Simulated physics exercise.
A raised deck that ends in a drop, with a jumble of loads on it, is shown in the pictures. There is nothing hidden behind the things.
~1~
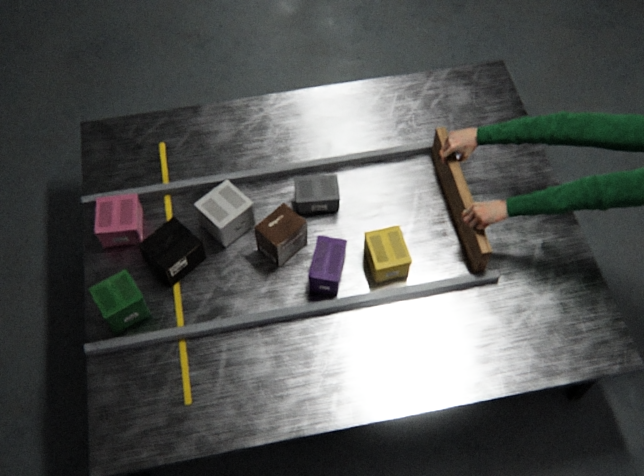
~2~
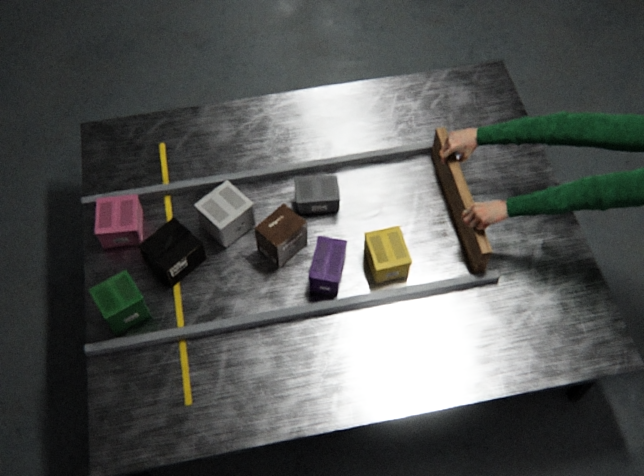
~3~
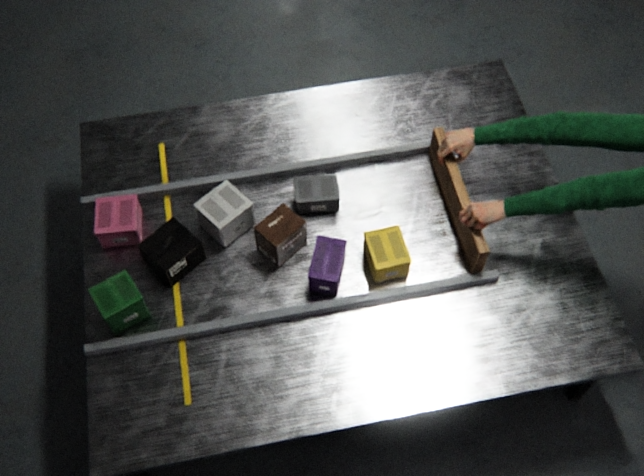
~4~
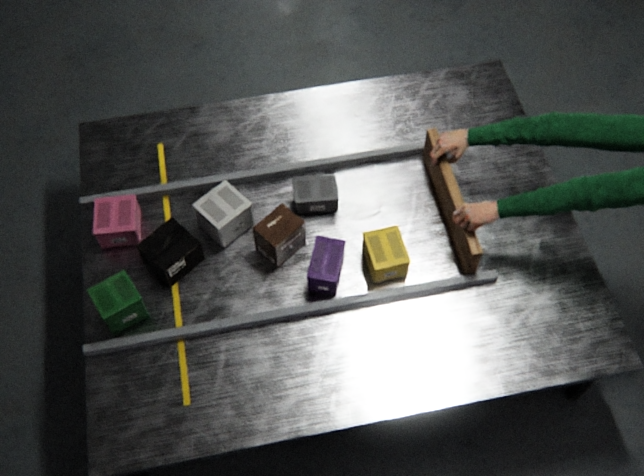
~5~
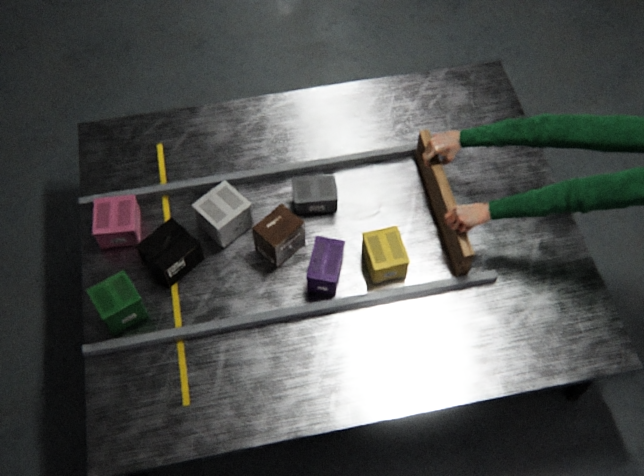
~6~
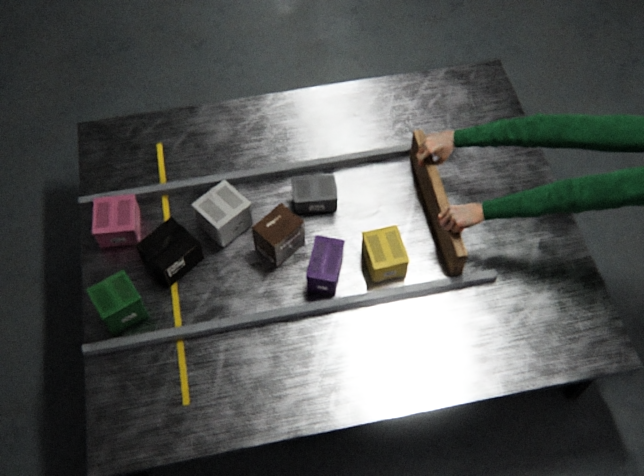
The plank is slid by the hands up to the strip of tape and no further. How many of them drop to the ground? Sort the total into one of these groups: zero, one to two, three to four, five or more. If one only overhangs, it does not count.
It goes in the group one to two.
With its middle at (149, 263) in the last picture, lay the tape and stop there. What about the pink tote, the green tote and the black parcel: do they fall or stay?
Okay, so the pink tote ends up down, the green tote ends up down, and finally the black parcel ends up down.
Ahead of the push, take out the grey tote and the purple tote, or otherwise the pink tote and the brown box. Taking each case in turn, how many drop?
The first count is 0 and the second is 0.
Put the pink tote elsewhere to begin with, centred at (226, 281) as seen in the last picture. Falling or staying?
From there it survives.
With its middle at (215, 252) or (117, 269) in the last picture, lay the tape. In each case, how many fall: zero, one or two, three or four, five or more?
First tape: Zero; second tape: 5 or more.
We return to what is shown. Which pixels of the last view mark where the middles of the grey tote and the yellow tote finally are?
For the grey tote it's (142, 223), and for the yellow tote it's (155, 298).
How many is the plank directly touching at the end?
It is in contact with 3.
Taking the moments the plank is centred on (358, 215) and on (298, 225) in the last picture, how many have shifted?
Counts: 2, 5.
Soon after, none off yet; green tote at rest near (119, 304); pink tote at rest near (117, 222); black parcel at rest near (171, 252).
Then, none off yet; green tote at rest near (119, 304); pink tote at rest near (117, 222); black parcel moved a little near (154, 259).
At rest, the number that fall off is one or two; fallen, pink tote and green tote.
